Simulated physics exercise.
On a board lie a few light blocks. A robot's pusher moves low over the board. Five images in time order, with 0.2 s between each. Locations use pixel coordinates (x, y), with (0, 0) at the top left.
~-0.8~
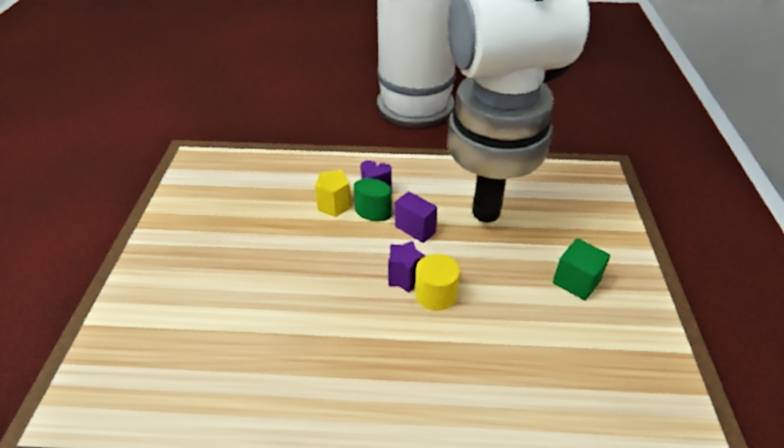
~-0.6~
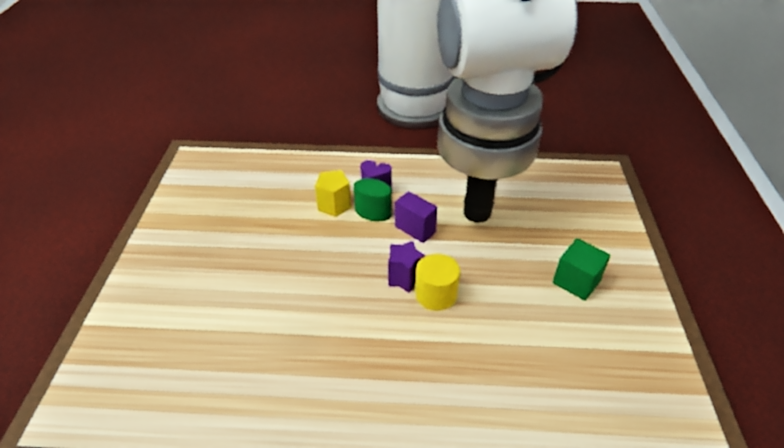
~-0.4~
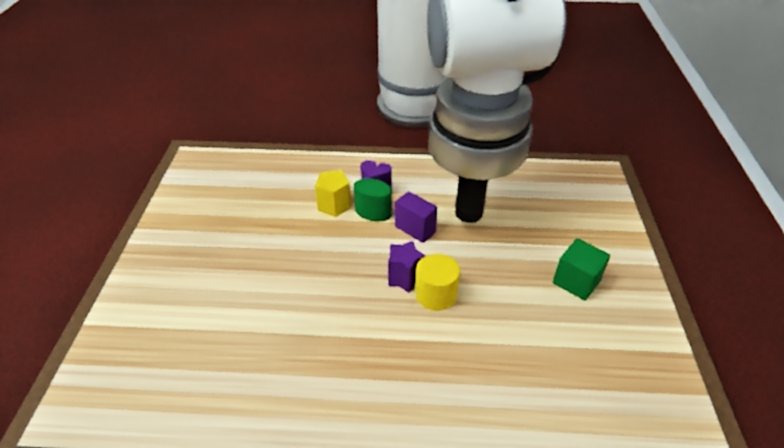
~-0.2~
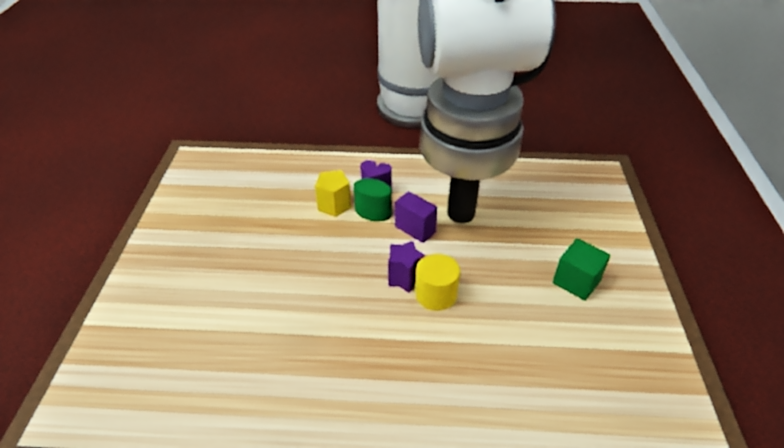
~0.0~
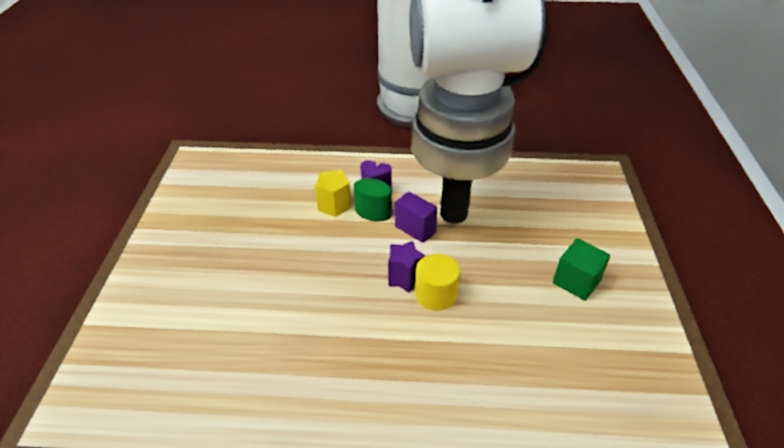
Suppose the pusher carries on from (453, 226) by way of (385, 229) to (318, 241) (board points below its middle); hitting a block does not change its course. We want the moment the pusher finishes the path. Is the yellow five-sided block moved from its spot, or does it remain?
By then it is still where it was.
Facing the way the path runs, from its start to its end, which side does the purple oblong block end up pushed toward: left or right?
It moves left.
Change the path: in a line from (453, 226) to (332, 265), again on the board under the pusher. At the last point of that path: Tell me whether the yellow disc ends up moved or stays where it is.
Once the path ends, it is where it was.
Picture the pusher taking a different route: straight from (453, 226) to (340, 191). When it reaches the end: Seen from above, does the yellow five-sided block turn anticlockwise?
No, that is not what happens.
What follows on the original path. One third of the way, pusher (407, 216); purple oblong block (383, 208), turned 30° clockwise.
Two thirds of the way, pusher (361, 222); green elliptical block (368, 185); purple oblong block (338, 218).
At the end, pusher (317, 230); yellow five-sided block not moved; green elliptical block (368, 185); purple oblong block (294, 231), turned 15° anticlockwise.
